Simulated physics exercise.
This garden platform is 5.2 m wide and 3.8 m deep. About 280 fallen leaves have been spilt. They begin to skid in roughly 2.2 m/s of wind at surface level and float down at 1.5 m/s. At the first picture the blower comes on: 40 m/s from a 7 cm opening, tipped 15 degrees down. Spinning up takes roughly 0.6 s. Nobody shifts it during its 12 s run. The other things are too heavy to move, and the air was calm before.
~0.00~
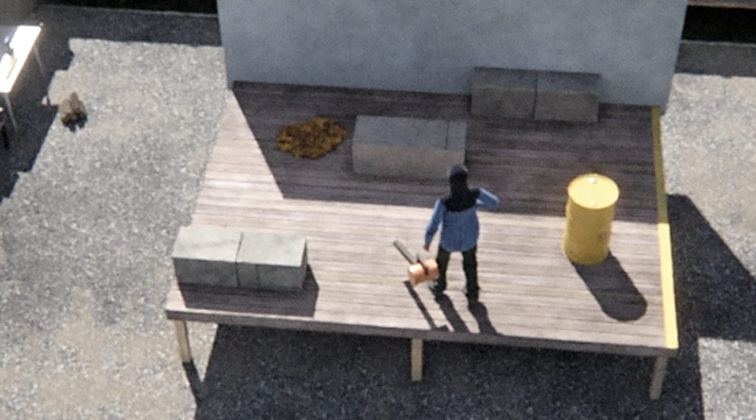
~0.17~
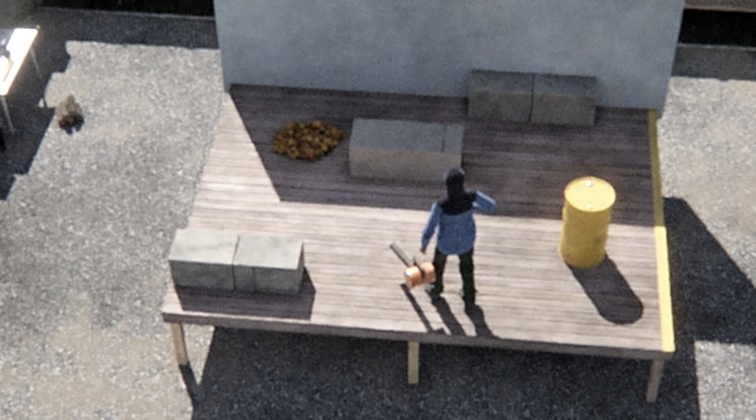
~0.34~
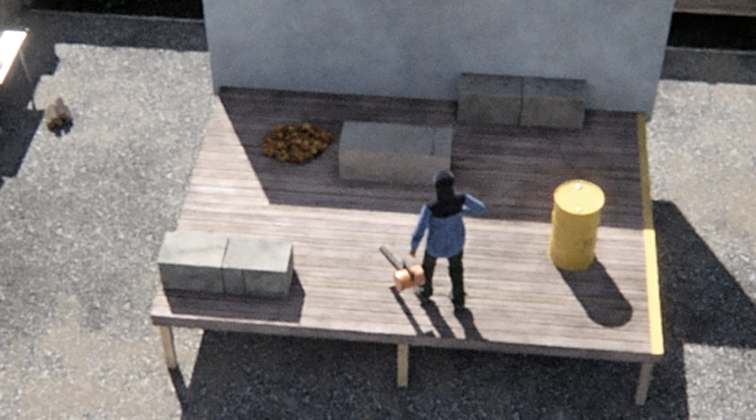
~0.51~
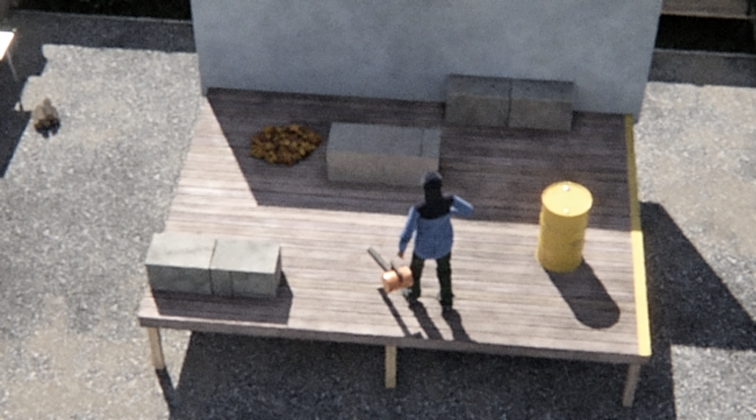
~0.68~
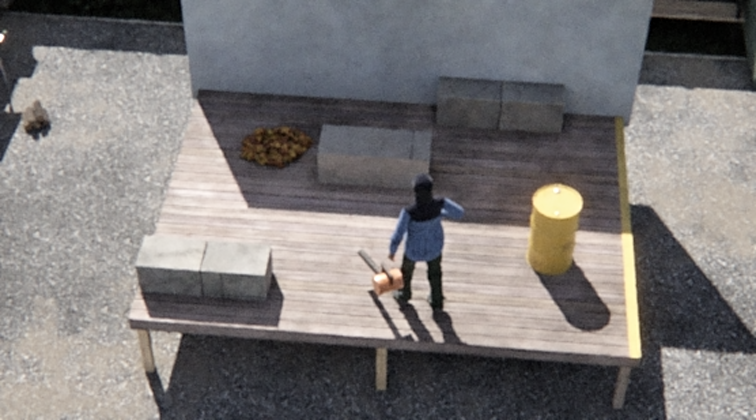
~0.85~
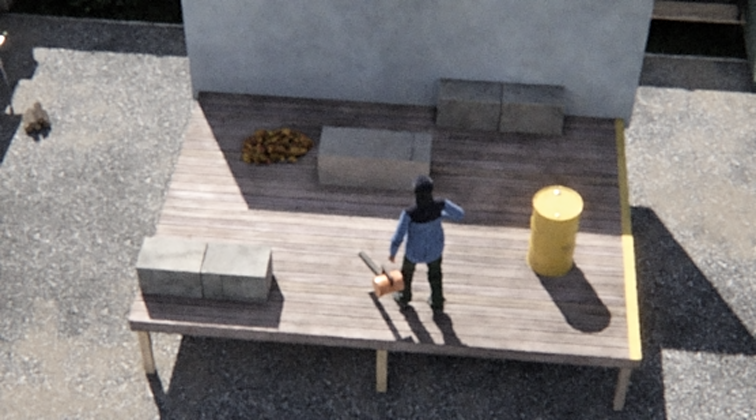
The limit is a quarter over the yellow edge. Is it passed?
As for a quarter going over the yellow edge: No.
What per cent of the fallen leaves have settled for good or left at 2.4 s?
Near 50 %.
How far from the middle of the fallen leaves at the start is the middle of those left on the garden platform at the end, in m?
About 1.0 m.
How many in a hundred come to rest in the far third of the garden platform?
Near 30 %.
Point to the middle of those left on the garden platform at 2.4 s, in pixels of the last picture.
At about (265, 94).
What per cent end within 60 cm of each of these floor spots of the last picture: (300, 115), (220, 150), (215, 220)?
In turn about 20 %, 0 %, 0 %.
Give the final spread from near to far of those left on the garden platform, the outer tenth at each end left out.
Roughly 0.4 m.
After 2.4 s, 0 % are over the yellow edge; the middle of those still in play is near (260, 92); 51 % have settled or left.
After 3.8 s, 0 % are over the yellow edge; the middle of those still in play is near (269, 93); 67 % have settled or left.
After 6.6 s, 0 % are over the yellow edge; the middle of those still in play is near (283, 96); 81 % have settled or left.
After 12.0 s, at the end, 0 % are over the yellow edge; the middle of those still in play is near (288, 95).
